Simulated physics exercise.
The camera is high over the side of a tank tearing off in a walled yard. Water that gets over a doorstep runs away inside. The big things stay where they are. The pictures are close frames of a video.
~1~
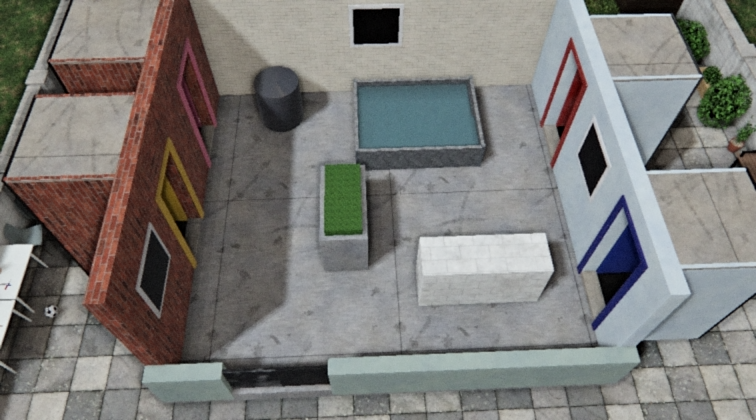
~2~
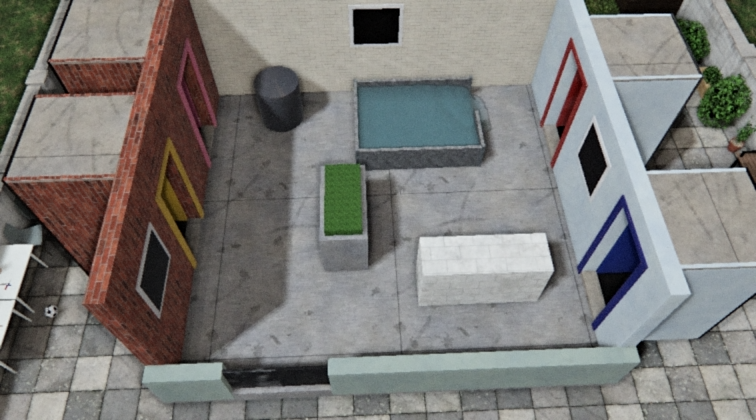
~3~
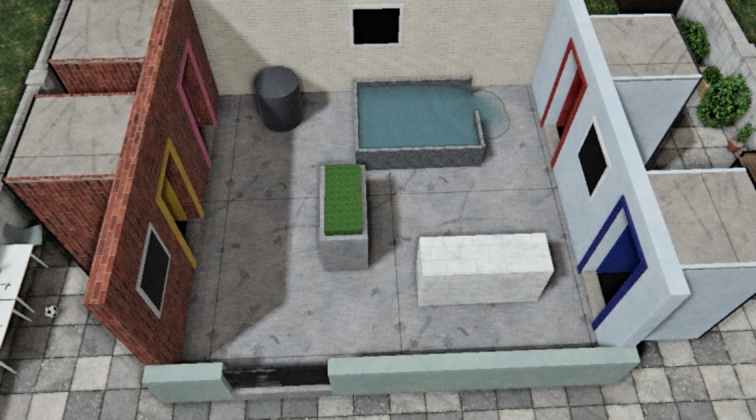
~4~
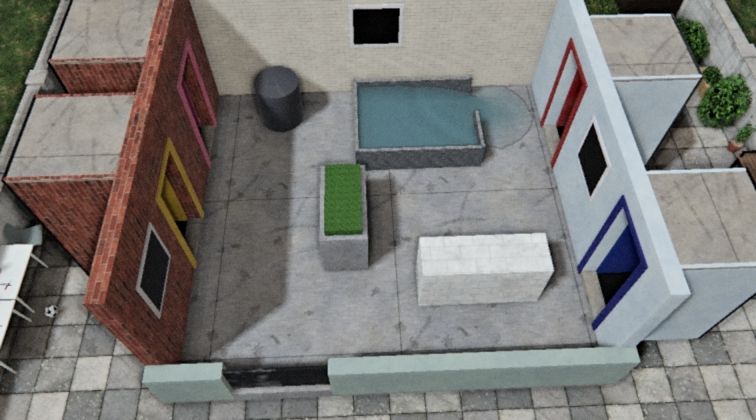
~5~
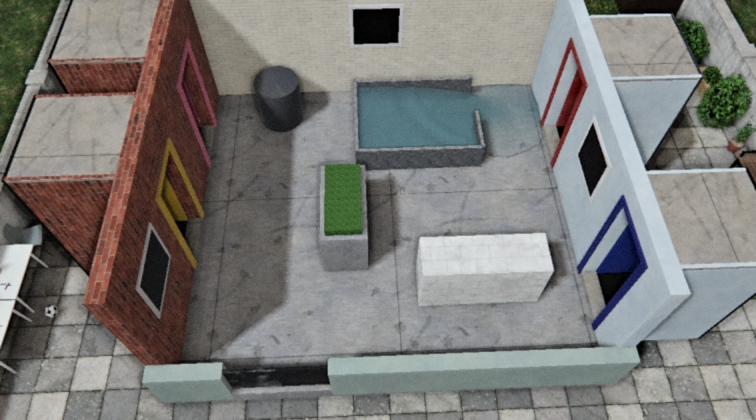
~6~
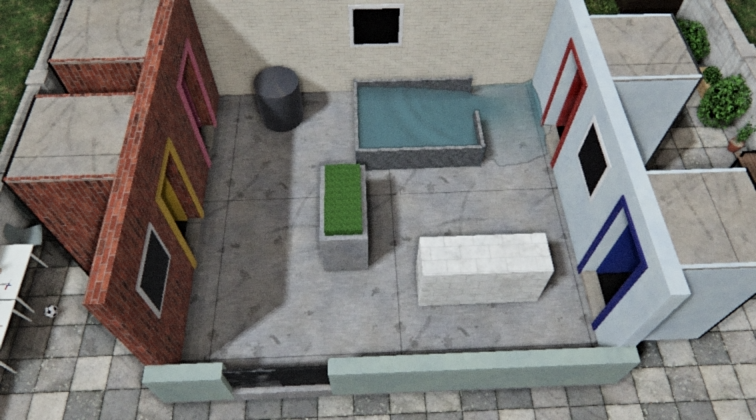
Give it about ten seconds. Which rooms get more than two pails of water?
The red door floods; the yellow door holds within the limit; the pink door holds within the limit; the blue door holds within the limit.
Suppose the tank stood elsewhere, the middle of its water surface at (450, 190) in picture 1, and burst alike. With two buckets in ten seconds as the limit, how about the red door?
One by one: Red door takes more.
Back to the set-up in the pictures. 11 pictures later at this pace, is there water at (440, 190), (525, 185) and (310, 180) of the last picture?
One after the other: Not flooded, under water, dry.
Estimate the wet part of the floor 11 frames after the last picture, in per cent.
Some 15 per cent.
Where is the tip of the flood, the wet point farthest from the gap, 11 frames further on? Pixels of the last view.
Close to (573, 259).
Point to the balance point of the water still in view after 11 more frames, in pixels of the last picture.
At about (448, 130).
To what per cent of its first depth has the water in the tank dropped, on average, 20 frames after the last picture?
I make it 54 per cent.
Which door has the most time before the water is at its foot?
It is the yellow-painted one.
A moment on, water covers 10 % of the floor; the red door under two buckets in, the yellow door not reached, the pink door not reached, the blue door not reached.
Next, water covers 15 % of the floor; the red door over two buckets in, the yellow door not reached, the pink door not reached, the blue door not reached.
Then, water covers 30 % of the floor; the red door over two buckets in, the yellow door not reached, the pink door not reached, the blue door wet at the sill, nothing in.
Later, water covers 55 % of the floor; the red door far over two buckets in, the yellow door not reached, the pink door wet at the sill, nothing in, the blue door wet at the sill, nothing in.
In the end, water covers 90 % of the floor; the red door far over two buckets in, the yellow door under two buckets in, the pink door wet at the sill, nothing in, the blue door under two buckets in.
